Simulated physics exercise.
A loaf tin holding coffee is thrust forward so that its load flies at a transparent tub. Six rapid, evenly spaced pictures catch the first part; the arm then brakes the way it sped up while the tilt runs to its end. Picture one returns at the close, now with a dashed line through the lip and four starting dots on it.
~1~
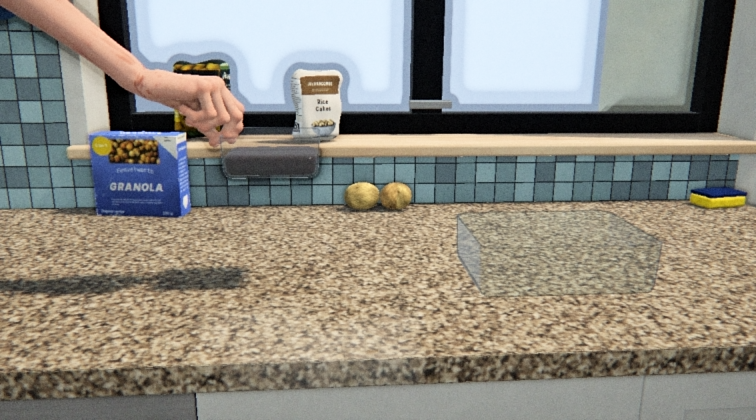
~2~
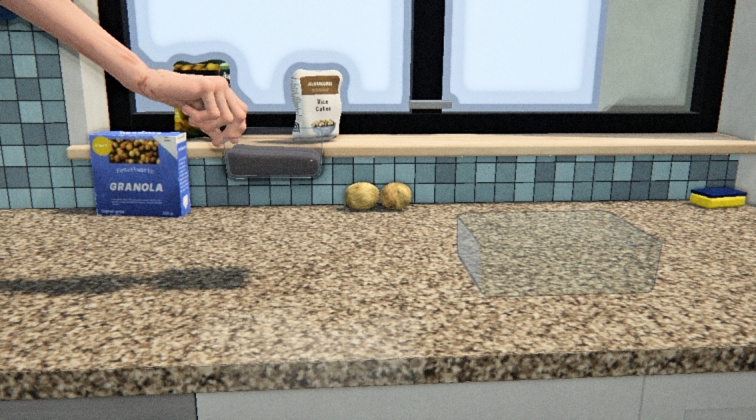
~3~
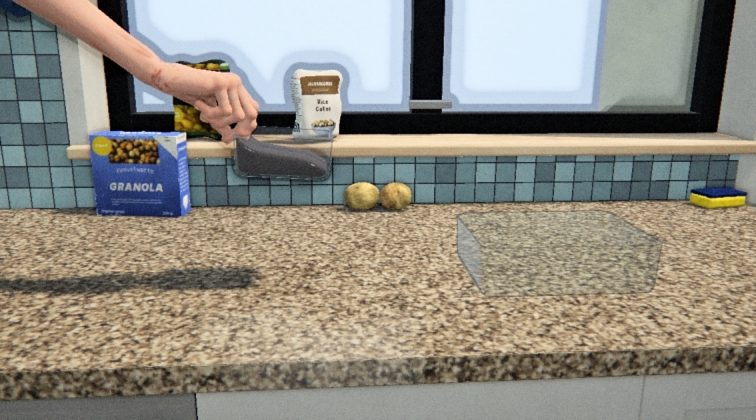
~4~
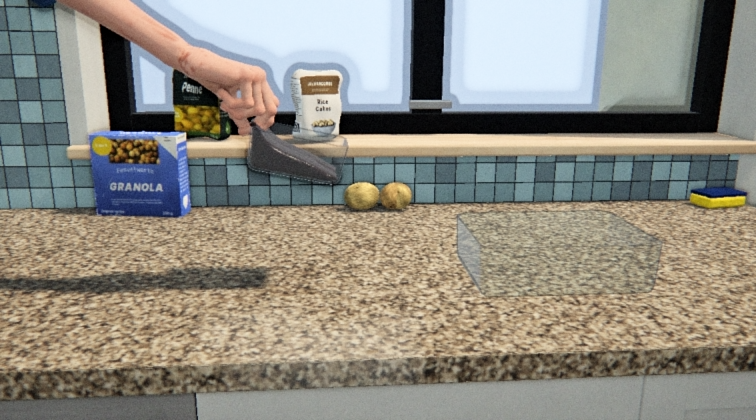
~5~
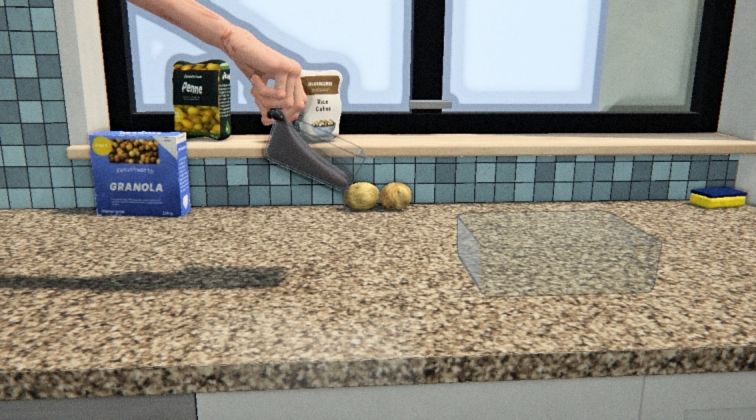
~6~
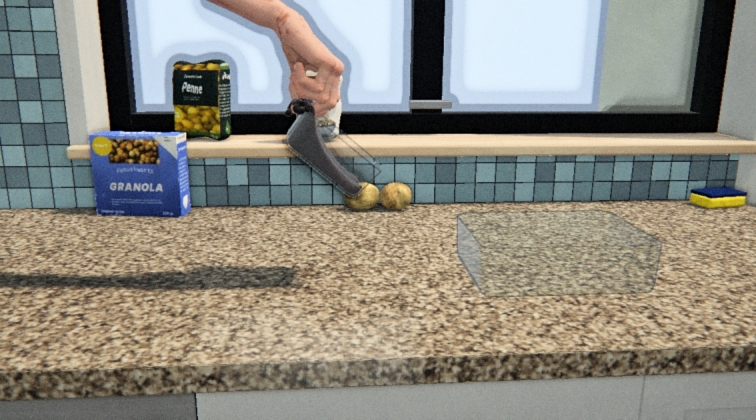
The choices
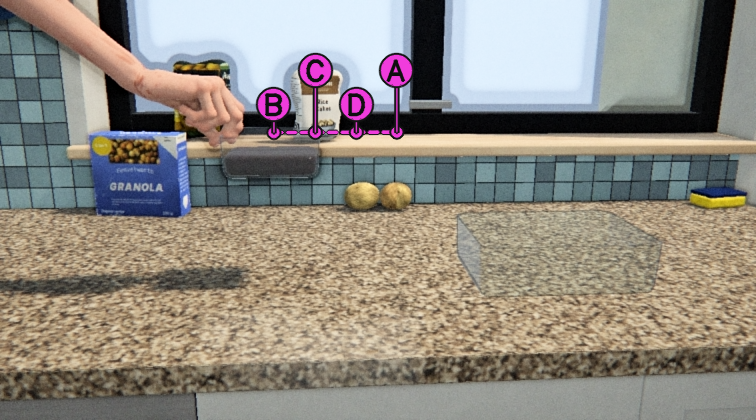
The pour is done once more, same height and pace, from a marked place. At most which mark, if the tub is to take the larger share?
Use spot D.
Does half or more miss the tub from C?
Yes, it does.
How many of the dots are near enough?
Two of them.
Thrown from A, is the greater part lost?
No.
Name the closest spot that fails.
Here it is spot C.
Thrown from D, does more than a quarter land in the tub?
Yes, it does.
On the marked copy, A at (396, 132); B at (273, 132); C at (315, 132); D at (356, 132).
For spot A, about 83 % lands in the tub, 3 % falls short and 14 % goes beside or beyond.
For spot B, about 2 % lands in the tub, 97 % falls short.
For spot C, about 20 % lands in the tub, 76 % falls short and 4 % goes beside or beyond.
For spot D, about 70 % lands in the tub, 21 % falls short and 9 % goes beside or beyond.
